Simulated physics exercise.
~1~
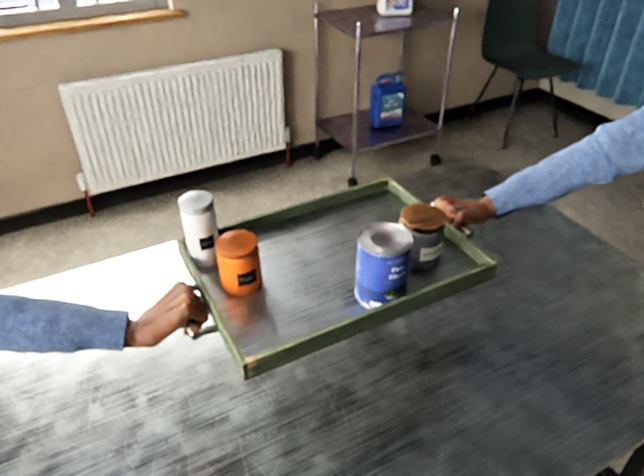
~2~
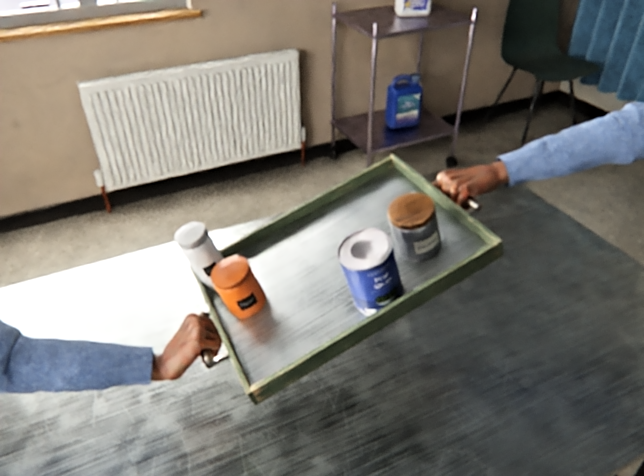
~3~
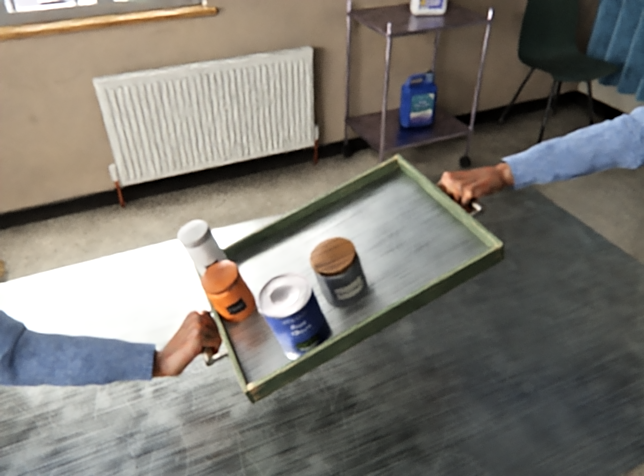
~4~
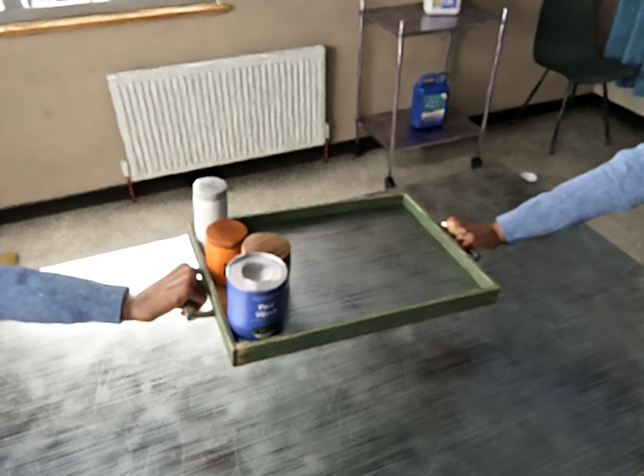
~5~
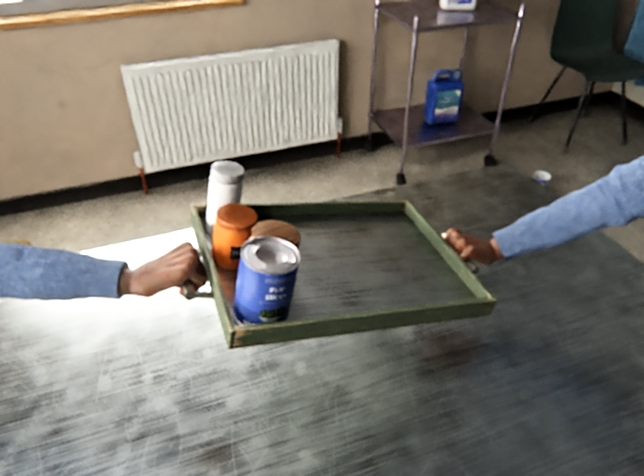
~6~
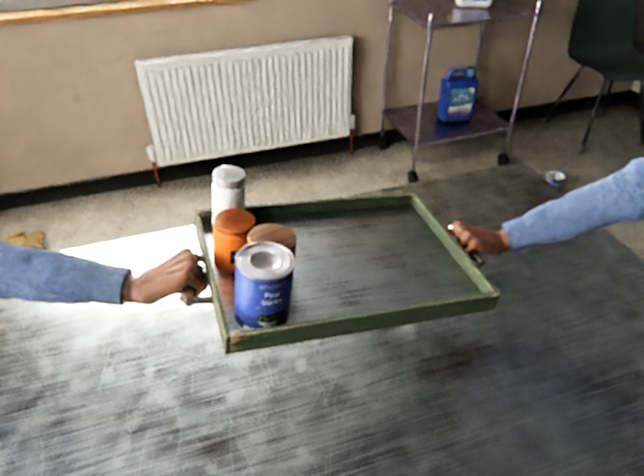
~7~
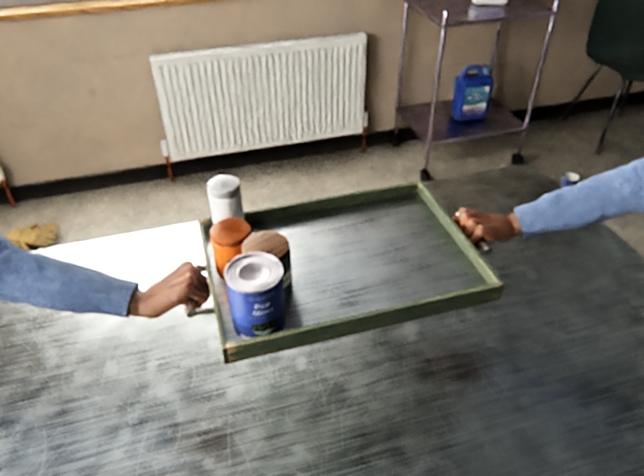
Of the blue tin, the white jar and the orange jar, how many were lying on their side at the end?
None of them were lying down. The blue tin, the white jar and the orange jar were all still standing on the tray.
